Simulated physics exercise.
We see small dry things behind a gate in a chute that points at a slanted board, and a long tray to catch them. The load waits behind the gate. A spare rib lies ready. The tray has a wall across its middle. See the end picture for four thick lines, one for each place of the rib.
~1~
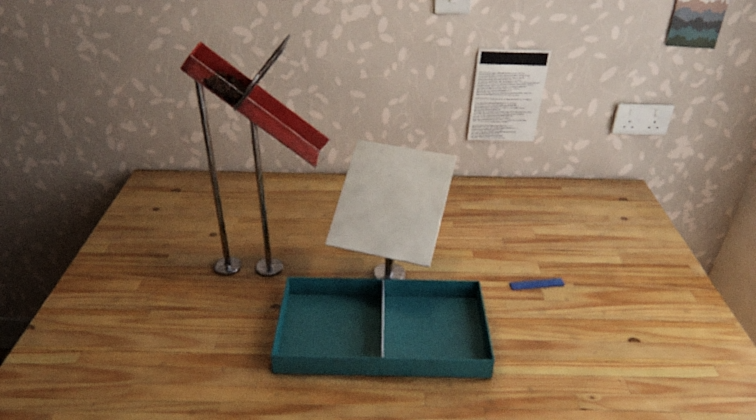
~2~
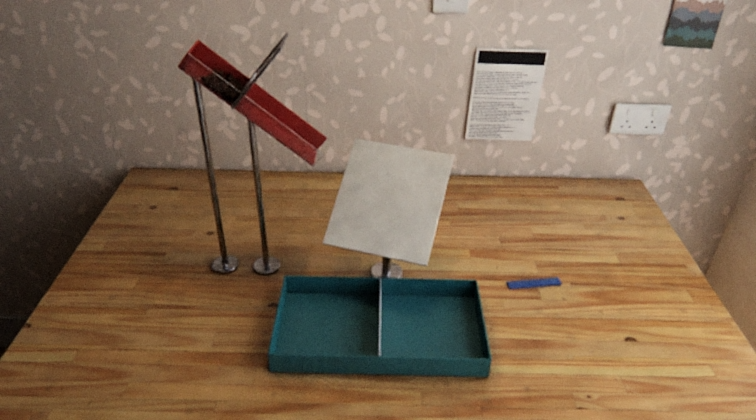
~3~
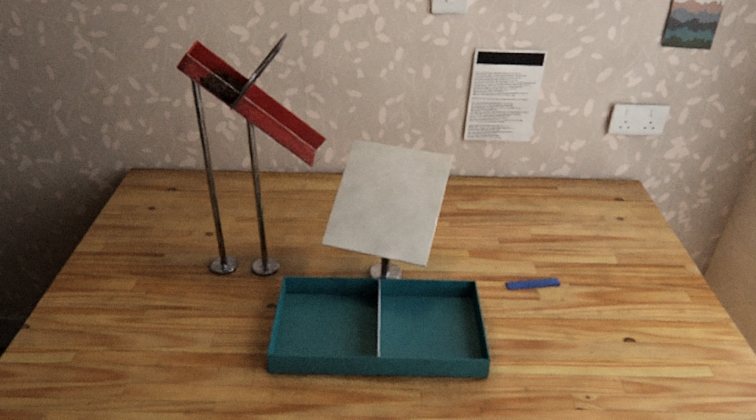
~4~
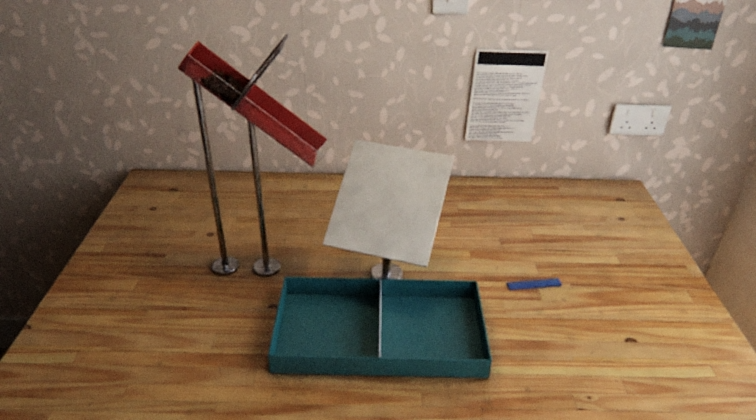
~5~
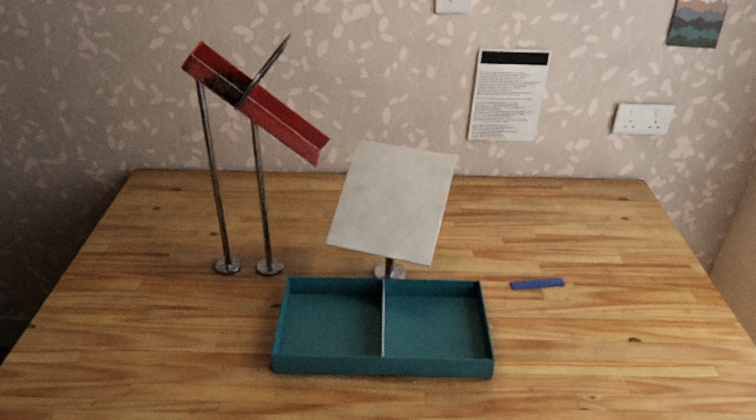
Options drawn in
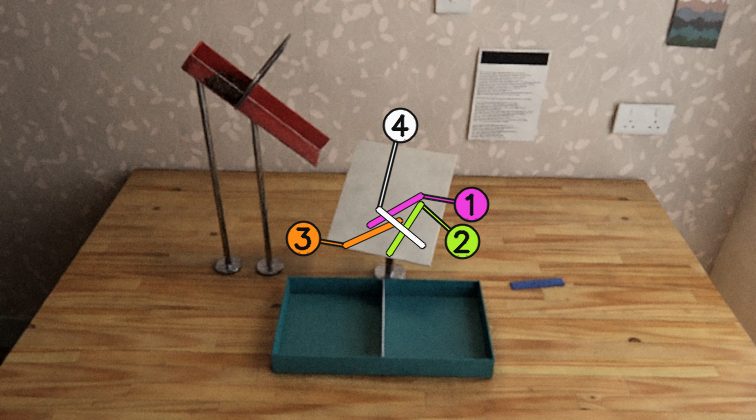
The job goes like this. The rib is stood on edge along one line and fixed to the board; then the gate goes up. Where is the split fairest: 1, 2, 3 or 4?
4 is best.
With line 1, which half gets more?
The left half.
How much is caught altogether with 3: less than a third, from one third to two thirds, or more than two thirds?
It is more than two thirds.
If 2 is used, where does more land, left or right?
The left half.
On the marked copy, line 1 from (421, 195) to (370, 225); line 2 from (420, 204) to (389, 253); line 3 from (399, 220) to (345, 245); line 4 from (379, 209) to (422, 245).
If 1 is chosen, of what is caught, nearly all in the left half, a small part in the right.
If 2 is chosen, of what is caught, nearly all in the left half, a small part in the right.
If 3 is chosen, of what is caught, most in the left half, a small part in the right.
If 4 is chosen, of what is caught, about half in the left half, about half in the right.
